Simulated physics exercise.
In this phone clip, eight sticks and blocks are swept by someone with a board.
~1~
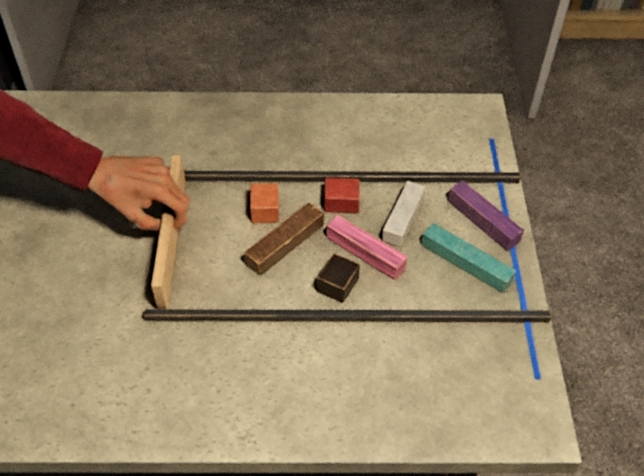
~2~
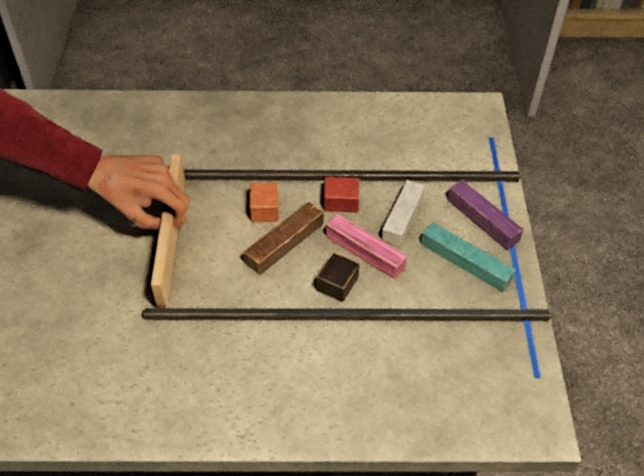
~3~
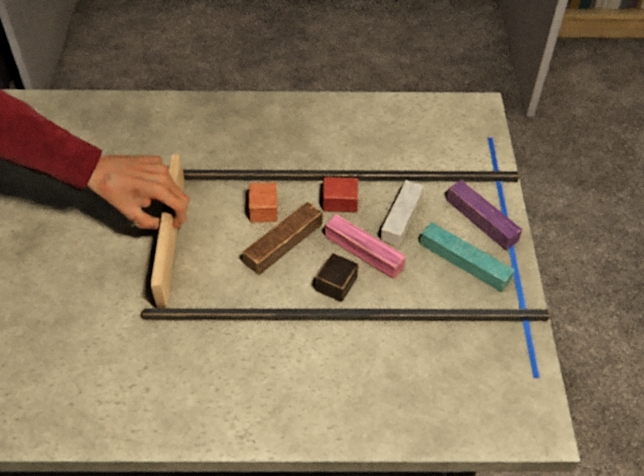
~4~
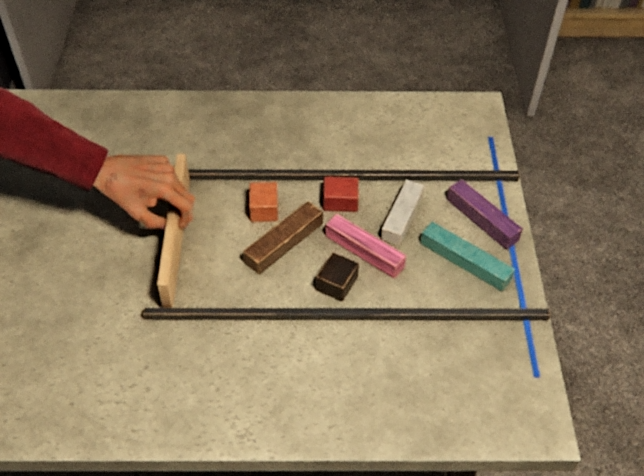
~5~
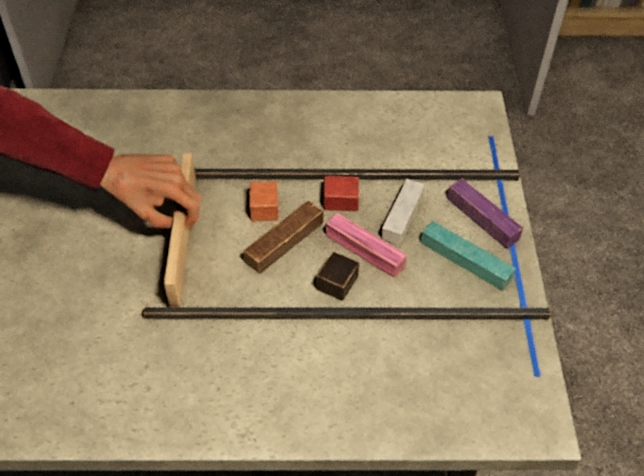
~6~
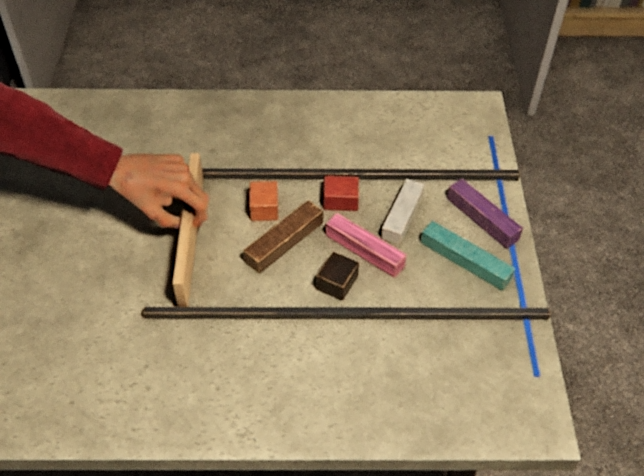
On a speckled grey tabletop above a dark carpet, seen from a fixed, raised angle, two dark rods lie on either side of a group of sticks and blocks. Orange, red, brown, pink and black pieces sit left of white, turquoise and purple bars, near blue tape at right. A red-sleeved hand holds a pale board upright at left, then slides it slightly right, while the pieces stay still.
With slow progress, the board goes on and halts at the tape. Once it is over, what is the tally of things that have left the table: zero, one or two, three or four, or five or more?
The pieces lost over the edge are more than four.
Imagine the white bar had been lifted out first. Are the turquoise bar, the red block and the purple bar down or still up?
Result - turquoise bar: Gone; red block: Gone; purple bar: Gone.
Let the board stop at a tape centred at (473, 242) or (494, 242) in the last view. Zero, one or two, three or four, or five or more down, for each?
One after the other: 3 or 4, then 5 or more.
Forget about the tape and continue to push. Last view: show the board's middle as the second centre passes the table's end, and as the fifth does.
About (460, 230) and about (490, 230).
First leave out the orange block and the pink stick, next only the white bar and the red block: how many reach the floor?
Result, first then second: 3, 4.
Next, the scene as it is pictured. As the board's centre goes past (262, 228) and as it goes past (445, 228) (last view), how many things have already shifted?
2 at one spot and 8 at the other.
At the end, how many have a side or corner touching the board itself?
2 in contact.
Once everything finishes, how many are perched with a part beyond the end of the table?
It totals 2.
A little later, none off yet; purple bar at rest near (484, 213); turquoise bar at rest near (467, 255); white bar at rest near (403, 211).
Next, none off yet; purple bar moving near (494, 215); turquoise bar shifted a little near (480, 260); white bar shifted a little near (441, 207).
Later still, none off yet; purple bar on its side near (546, 242); turquoise bar shifted about its own width near (534, 266); white bar shifted well along near (521, 200).
When it is over, the number that fall off is five or more; down, brown bar, red block, pink stick, white bar, turquoise bar and purple bar.
